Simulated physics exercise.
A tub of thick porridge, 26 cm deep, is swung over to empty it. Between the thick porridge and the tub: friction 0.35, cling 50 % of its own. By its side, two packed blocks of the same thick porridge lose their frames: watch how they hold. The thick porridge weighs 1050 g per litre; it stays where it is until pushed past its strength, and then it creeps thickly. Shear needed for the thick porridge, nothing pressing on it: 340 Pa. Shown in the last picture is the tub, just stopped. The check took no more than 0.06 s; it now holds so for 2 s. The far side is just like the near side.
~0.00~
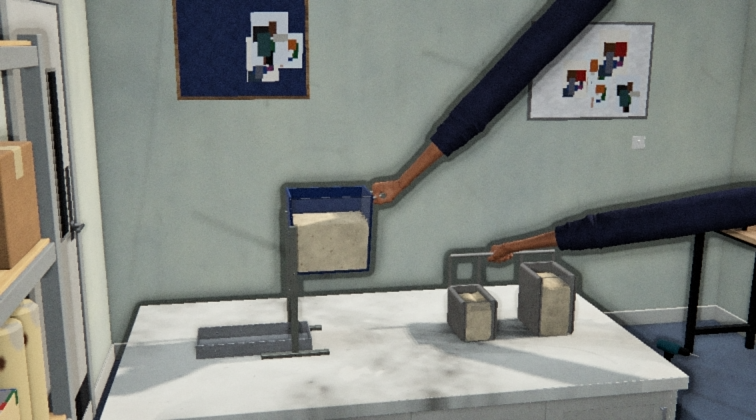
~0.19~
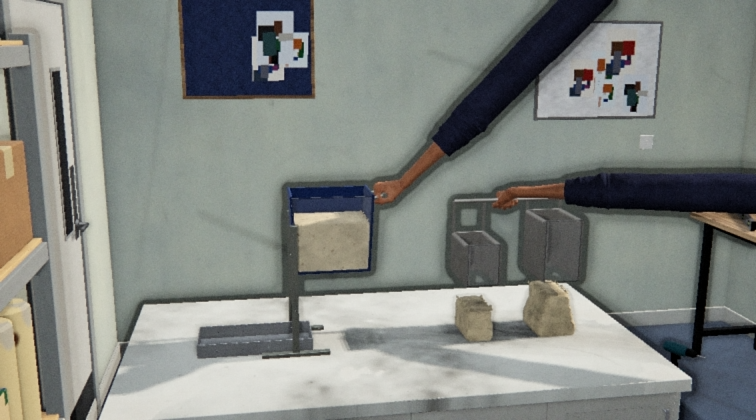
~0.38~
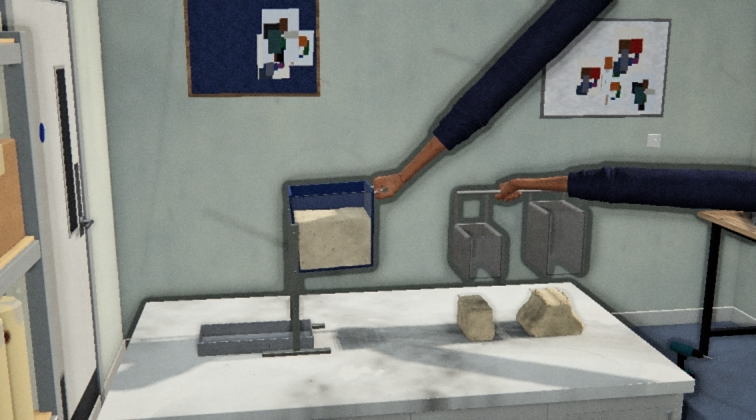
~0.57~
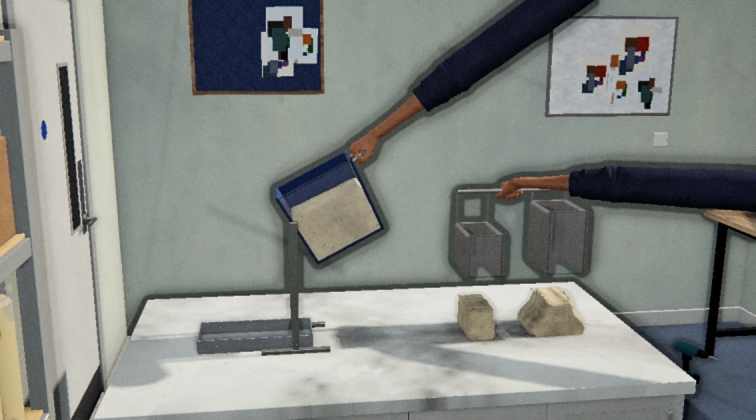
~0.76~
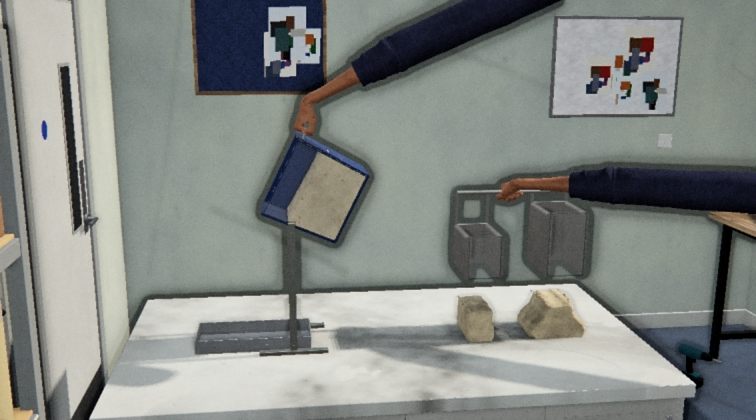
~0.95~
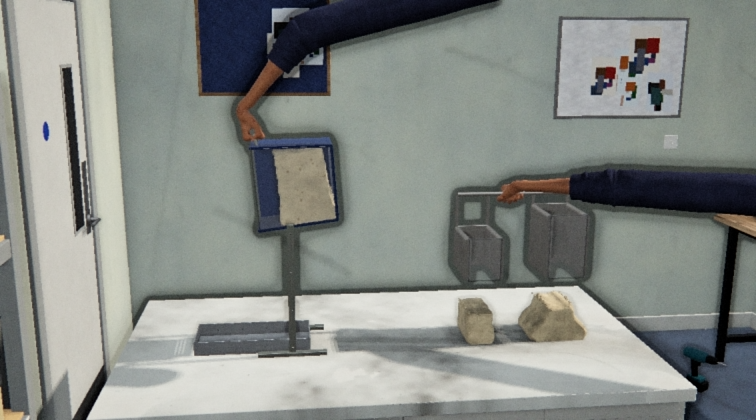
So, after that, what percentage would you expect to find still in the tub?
I would expect about 43 % still in the tub.
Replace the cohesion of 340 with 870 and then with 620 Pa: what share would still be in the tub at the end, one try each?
The two runs give near 100 % and near 55 % respectively.
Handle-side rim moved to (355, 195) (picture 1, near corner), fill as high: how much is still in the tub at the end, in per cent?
Roughly 60 %.
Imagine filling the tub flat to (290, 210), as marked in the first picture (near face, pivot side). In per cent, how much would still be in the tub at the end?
Around 35 per cent.
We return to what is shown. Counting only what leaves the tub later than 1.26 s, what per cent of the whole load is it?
10 per cent.
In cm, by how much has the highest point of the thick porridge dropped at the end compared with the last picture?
Roughly 17 cm.
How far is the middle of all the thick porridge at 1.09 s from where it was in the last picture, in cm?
Roughly 8 centimetres.
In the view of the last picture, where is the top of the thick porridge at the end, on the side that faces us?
Highest point: Approx. (304, 199).
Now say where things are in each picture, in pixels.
Handle-side rim at (371, 196), tilt 0 degrees; top of the thick porridge at (296, 225); blocks stand 12 cm, 19 cm (left to right), in the first picture.
Handle-side rim at (372, 196), tilt 0 degrees; top of the thick porridge at (297, 225); blocks stand 12 cm, 17 cm (left to right), in the second picture.
Handle-side rim at (371, 191), tilt 3 degrees; top of the thick porridge at (367, 218); blocks stand 12 cm, 14 cm (left to right), in the third picture.
Handle-side rim at (349, 160), tilt 28 degrees; top of the thick porridge at (361, 188); blocks stand 12 cm, 13 cm (left to right), in the fourth picture.
Handle-side rim at (297, 140), tilt 64 degrees; top of the thick porridge at (326, 157); blocks stand 12 cm, 13 cm (left to right), in the fifth picture.
Handle-side rim at (250, 150), tilt 94 degrees; top of the thick porridge at (318, 150); blocks stand 12 cm, 13 cm (left to right), in the sixth picture.
After 1.09 s, the tub is at 94 degrees and holds 96 %.
After 1.26 s, the tub is at 94 degrees and holds 53 %.
After 1.43 s, the tub is at 94 degrees and holds 44 %.
After 1.60 s, the tub is at 94 degrees and holds 43 %.
After 2.95 s, at the end, the tub is at 94 degrees and holds 43 %.
